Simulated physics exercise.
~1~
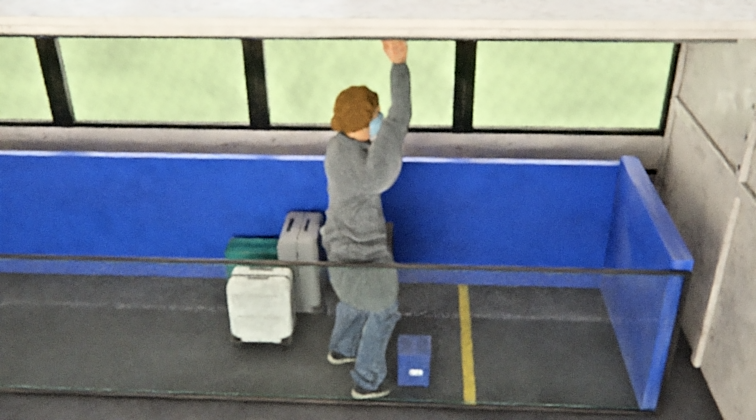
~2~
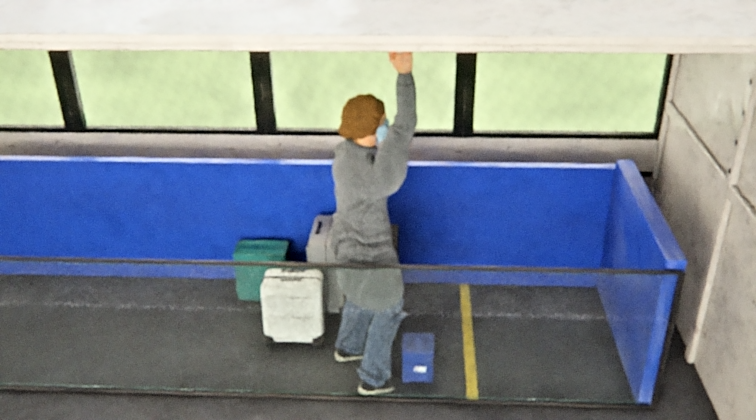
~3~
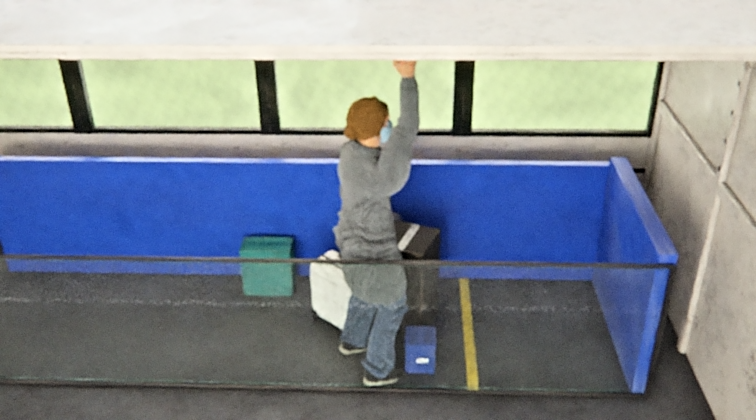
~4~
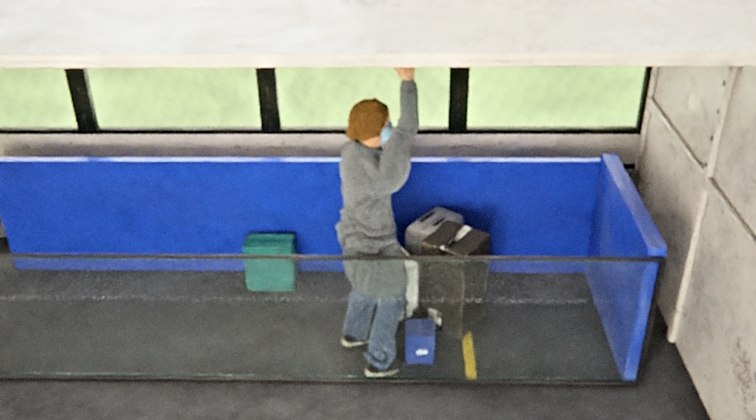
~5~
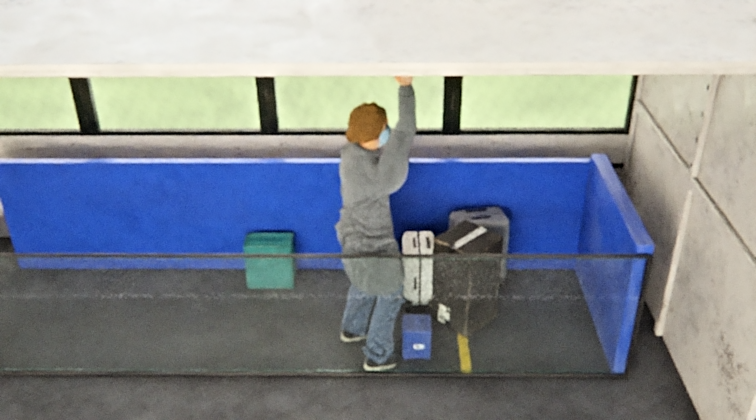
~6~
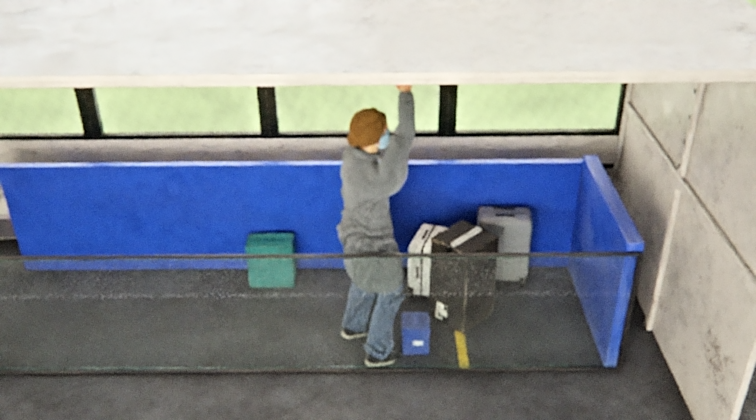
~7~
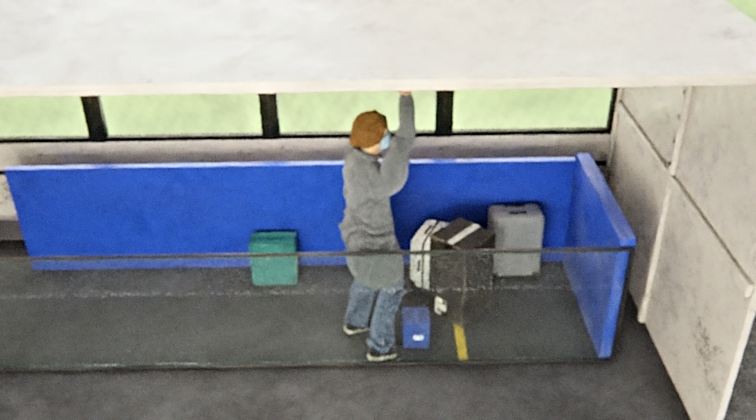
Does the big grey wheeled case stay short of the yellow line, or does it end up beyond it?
The big grey wheeled case ends up beyond the yellow line, standing upright near the blue wall at the right.
